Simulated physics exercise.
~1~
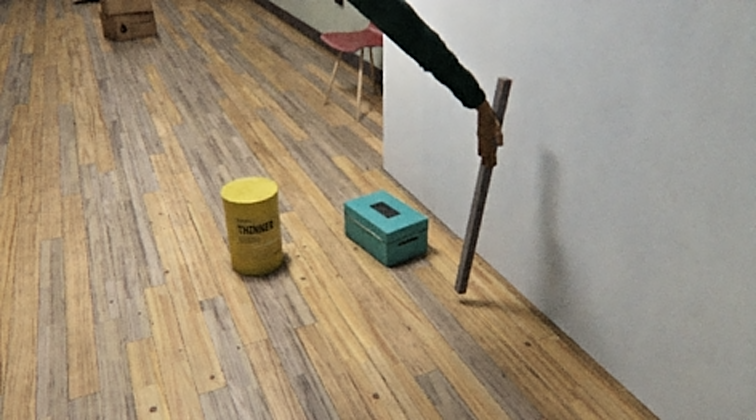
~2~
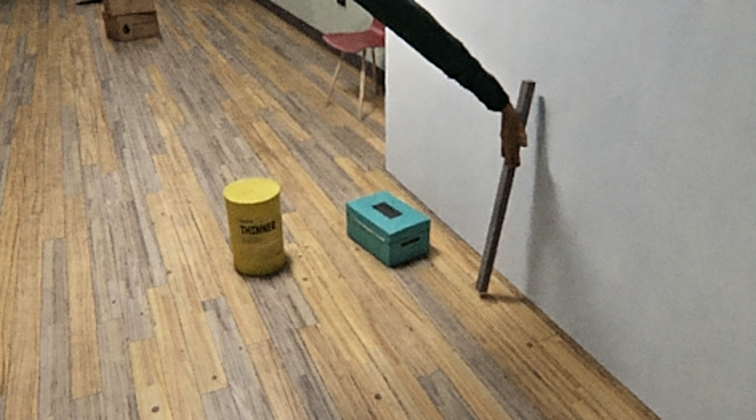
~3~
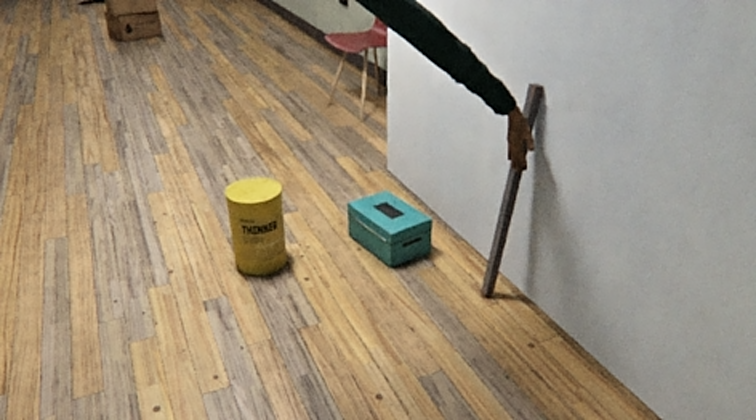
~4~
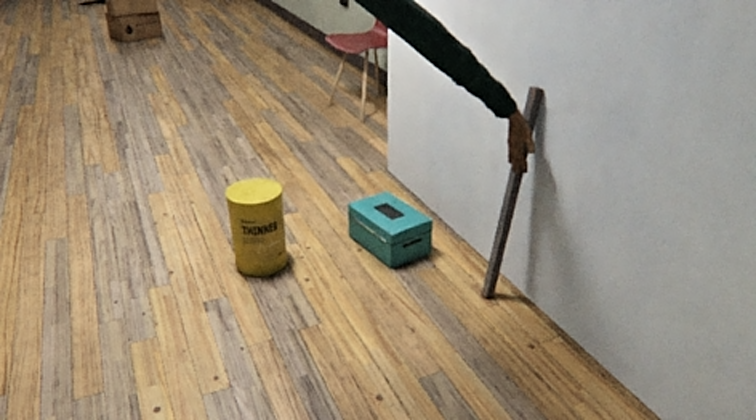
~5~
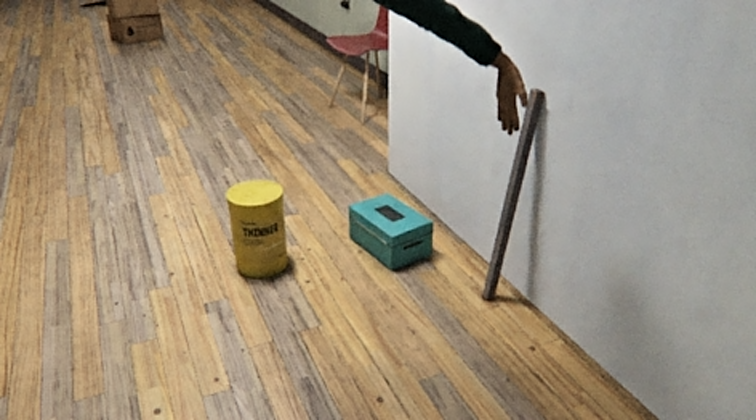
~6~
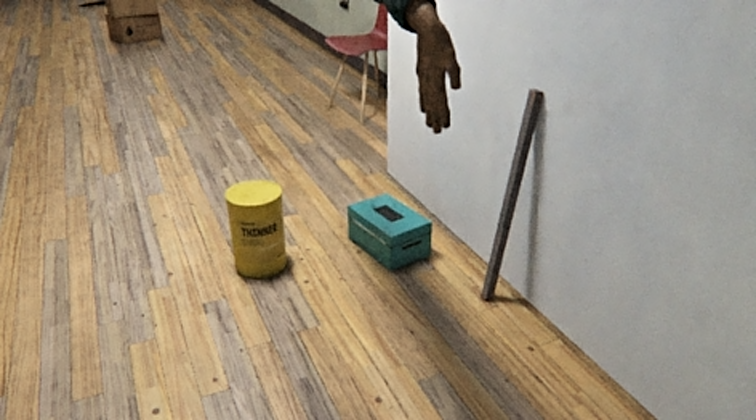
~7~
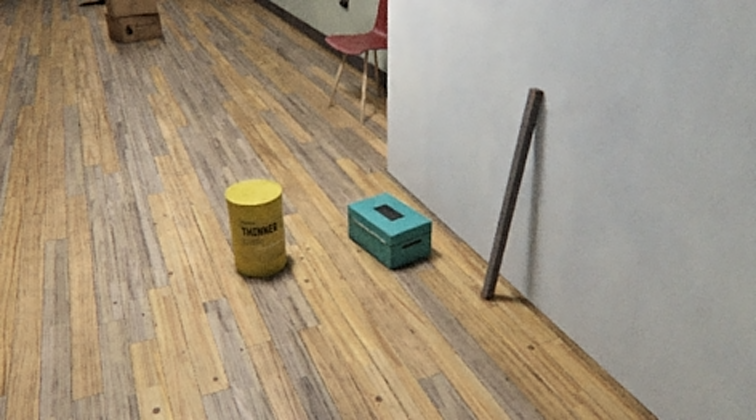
A long grey pole, gripped near its top by a hand in a dark green sleeve, is shifted a little to the right and set leaning against a pale wall. The slightly swaying view looks down on a wooden plank floor, with a yellow pail near the centre, a turquoise toolbox to its right, and a red chair and a brown box farther back. The hand steadies the pole briefly, then lets go and draws back up and to the left, out of view. The pole stays leaning against the wall, with the pail and toolbox still in their places.
